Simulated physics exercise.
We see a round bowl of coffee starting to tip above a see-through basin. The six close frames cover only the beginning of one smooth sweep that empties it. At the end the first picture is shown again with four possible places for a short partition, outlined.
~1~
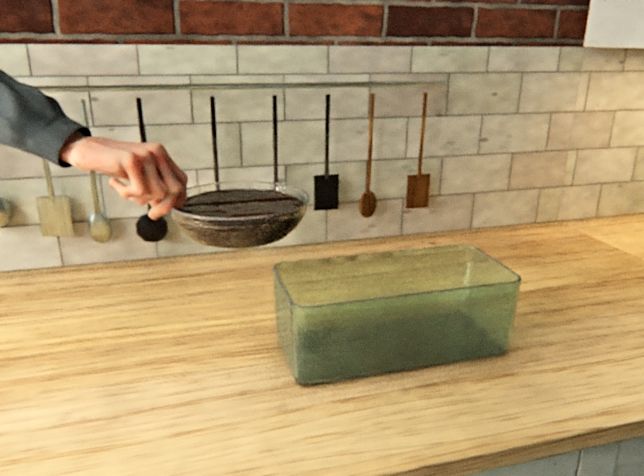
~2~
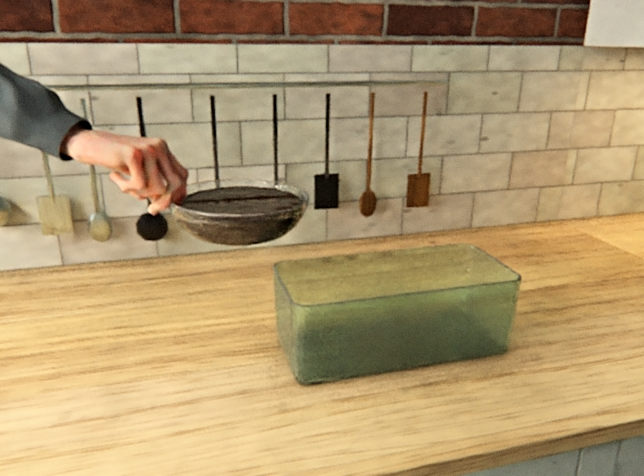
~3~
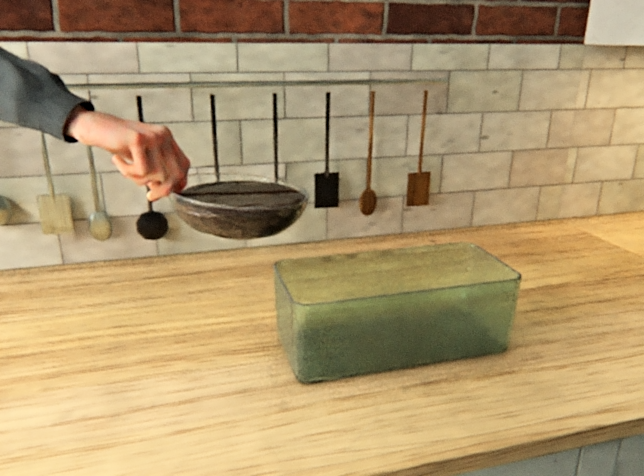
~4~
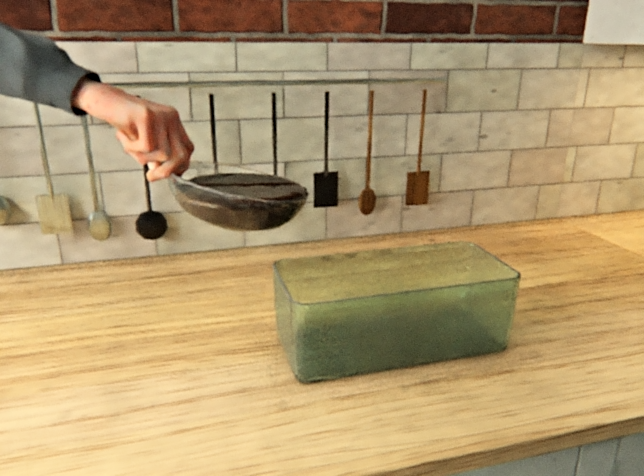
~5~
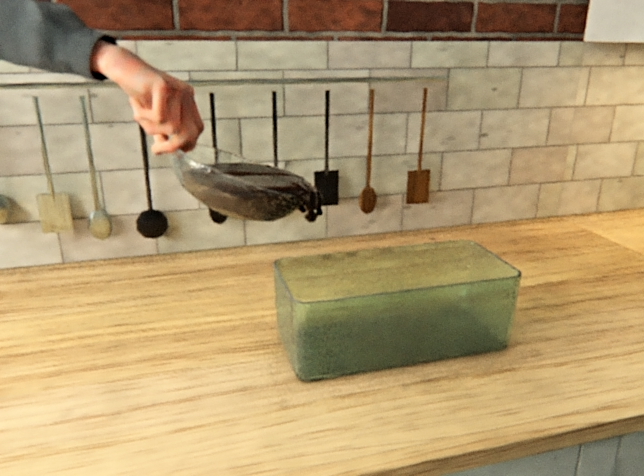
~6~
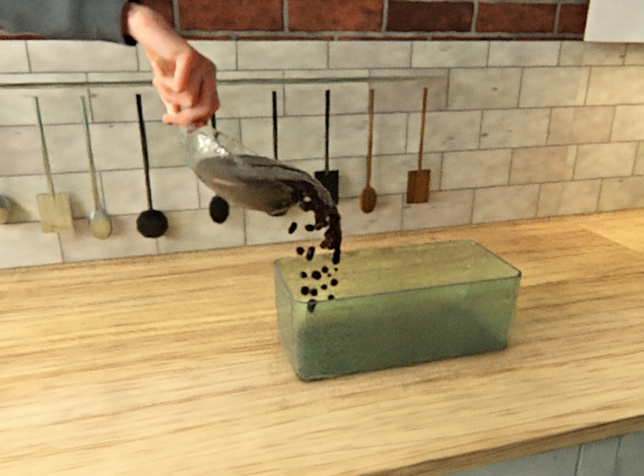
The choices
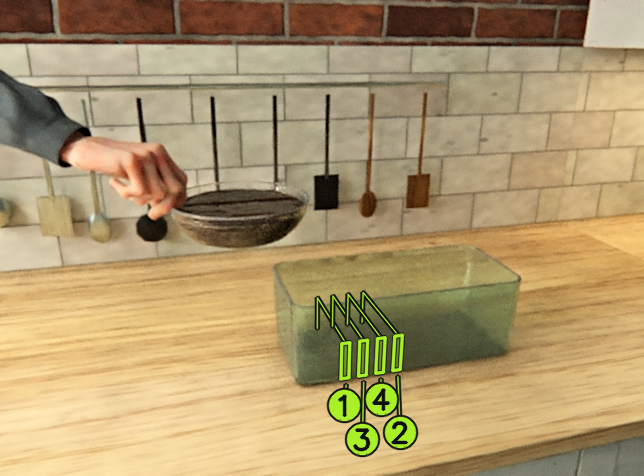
A hand tilts a round bowl, and dark coffee pours over its lip above a see-through basin.
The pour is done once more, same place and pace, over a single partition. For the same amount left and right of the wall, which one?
It is 2.
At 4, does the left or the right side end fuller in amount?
The right one.
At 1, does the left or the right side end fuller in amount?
The right side.
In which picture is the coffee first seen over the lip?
Picture 4.
On the marked copy, 1 at (346, 384); 2 at (397, 376); 3 at (363, 381); 4 at (380, 379).
Choosing 1, about 3 % ends left of the wall and 96 % right of it.
Choosing 2, about 49 % ends left of the wall and 50 % right of it.
Choosing 3, about 8 % ends left of the wall and 91 % right of it.
Choosing 4, about 20 % ends left of the wall and 79 % right of it.
